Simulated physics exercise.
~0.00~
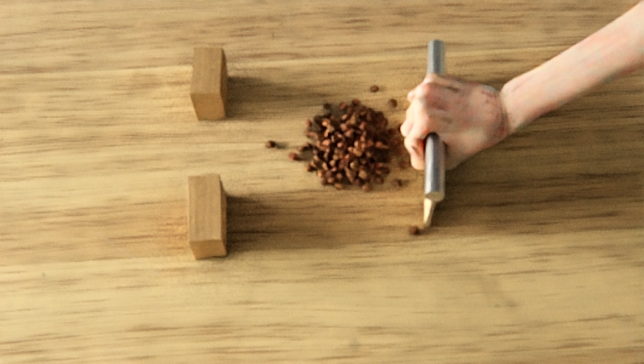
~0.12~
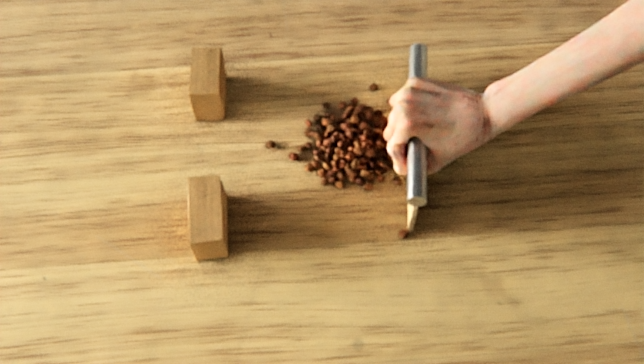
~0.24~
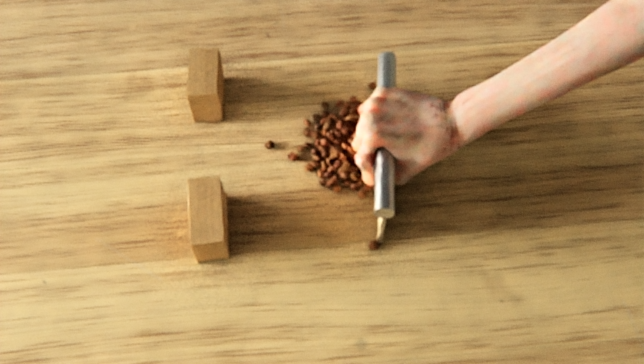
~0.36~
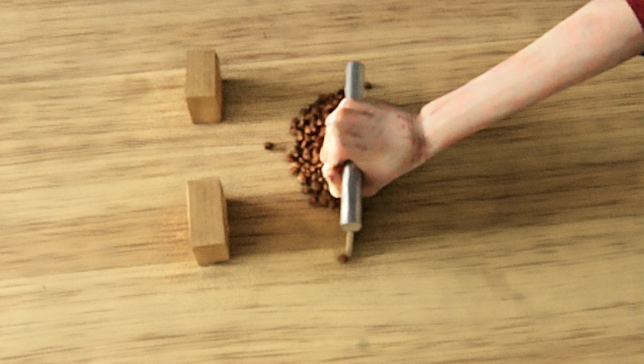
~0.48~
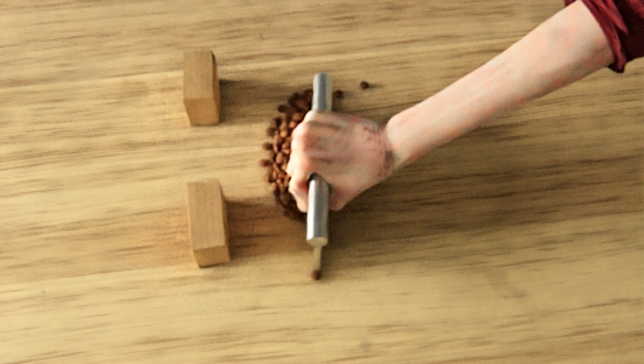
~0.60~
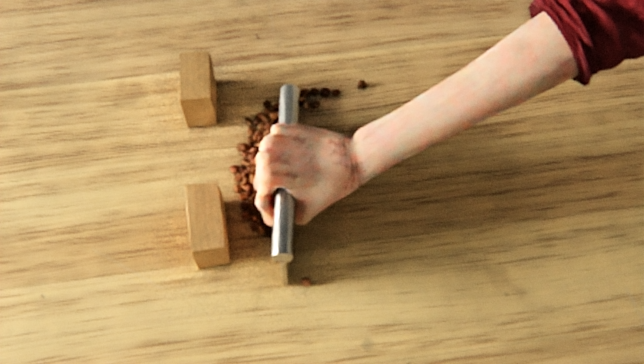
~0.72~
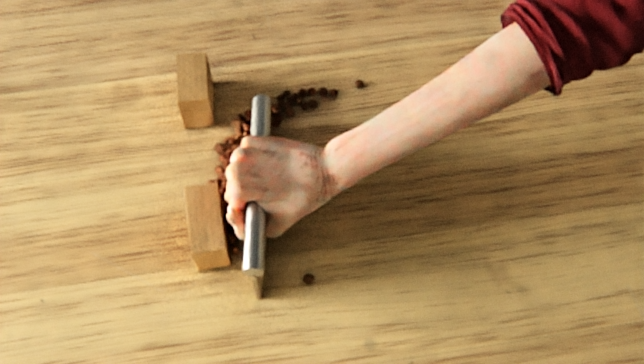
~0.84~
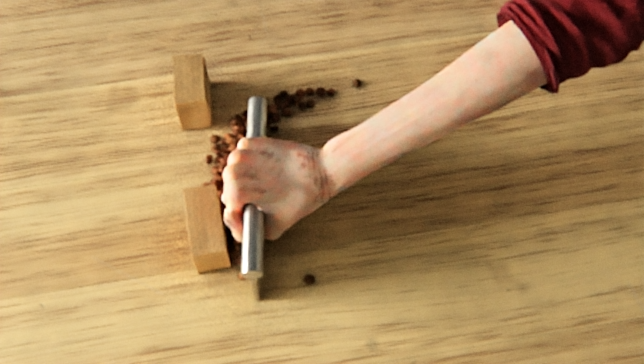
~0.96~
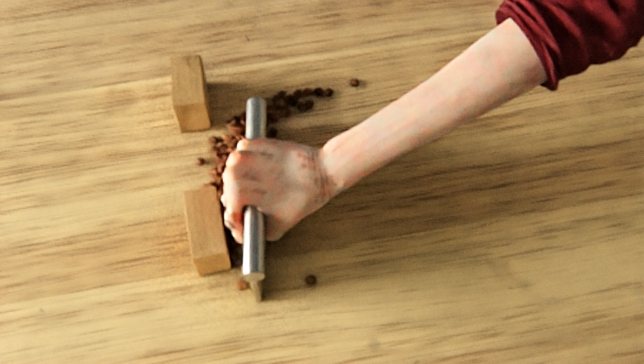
A bare hand and forearm, later showing a dark red sleeve, grips a metal scraper beside a heap of small brown pieces on a pale wooden tabletop, seen from above. Two wooden blocks stand to the left, one above the other with a gap between them. The hand sweeps the scraper left and slightly down, pushing the heap toward the blocks while a few pieces trail behind. The scraper reaches the lower block and stops. At the end the hand still holds it there, with most pieces bunched before the blocks and hardly any in the gap.
